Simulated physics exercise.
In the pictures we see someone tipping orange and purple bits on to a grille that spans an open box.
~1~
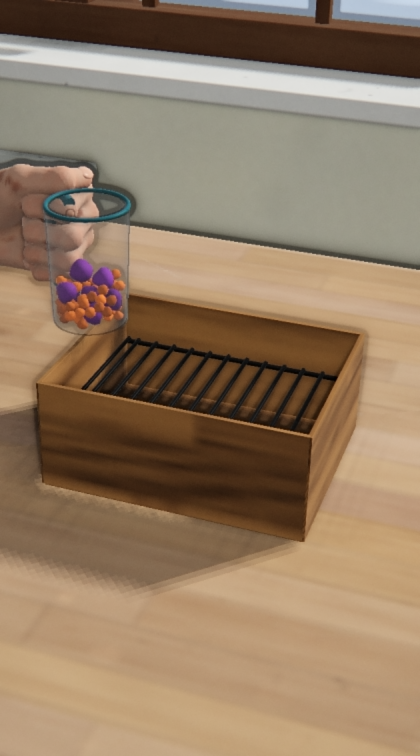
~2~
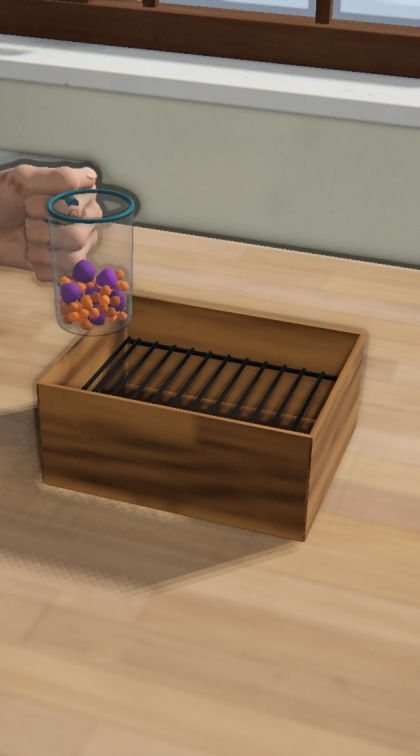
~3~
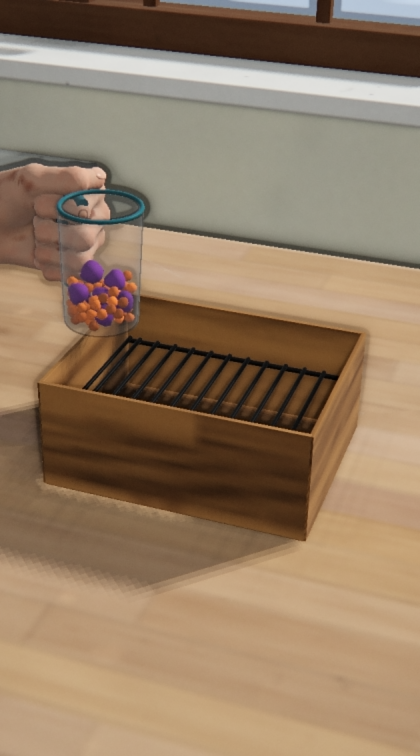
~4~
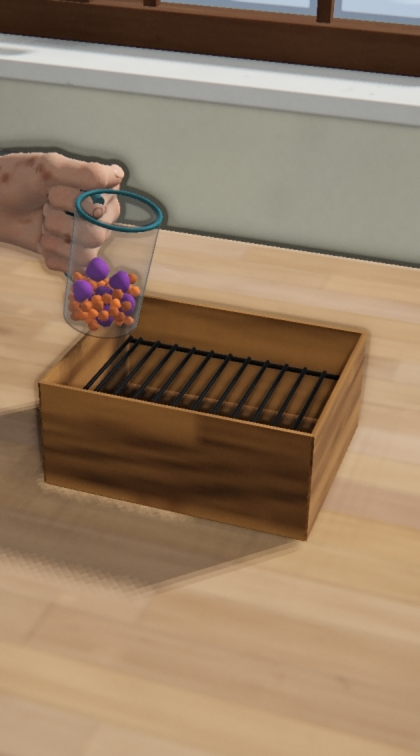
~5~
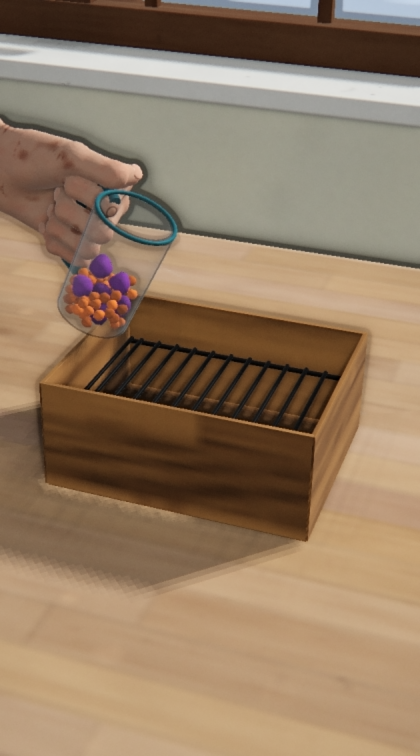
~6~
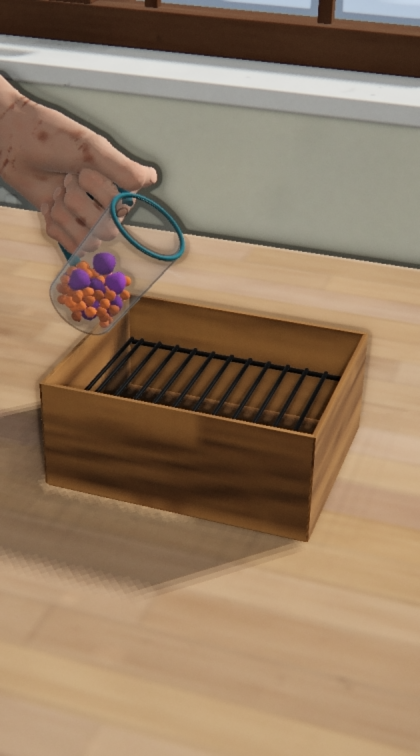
A hand at the left holds a clear, teal-rimmed cup over a pale wooden tabletop near a window, seen from slightly above by a still camera. Small orange and larger purple pellets sit inside the cup, beside an open brown wooden box with a black wire rack across it. The hand shifts the upright cup slightly right, then tilts it steadily rightward, the pellets staying inside.
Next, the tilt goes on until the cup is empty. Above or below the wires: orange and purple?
For orange: Through the grille. Purple: Retained above.
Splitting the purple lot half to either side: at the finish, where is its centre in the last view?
Once things stop moving, it sits roughly at (194, 387).
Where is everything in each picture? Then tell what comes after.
The first frame shows cup at (89, 263), upright; rack at (297, 421), 14 wires across; orange clay pellets at (86, 311), narrower than the gaps; purple clay pellets at (90, 296), wider than the gaps.
The second frame shows cup at (92, 264), upright; purple ones at (94, 296).
The third frame shows cup at (101, 264), upright; orange ones at (97, 313).
The fourth frame shows cup at (109, 266), tipped 11°; purple ones at (104, 296).
The fifth frame shows cup at (114, 266), tipped 24°; orange ones at (91, 306).
The sixth frame shows cup at (114, 267), tipped 37°; rack at (301, 421); orange ones at (82, 299); purple ones at (94, 289).
Then, 0.46 s past the last view, orange ones, all in the cup; purple ones, all in the cup.
Then, 0.86 s past the last view, orange ones, all in the cup; purple ones, all in the cup.
Then, 1.20 s past the last view, orange ones, a small part in the cup, about half on or over the wires, about a third under the rack; purple ones, all on or over the wires.
Finally, orange ones, all under the rack; purple ones, all on the wires, none under the rack.
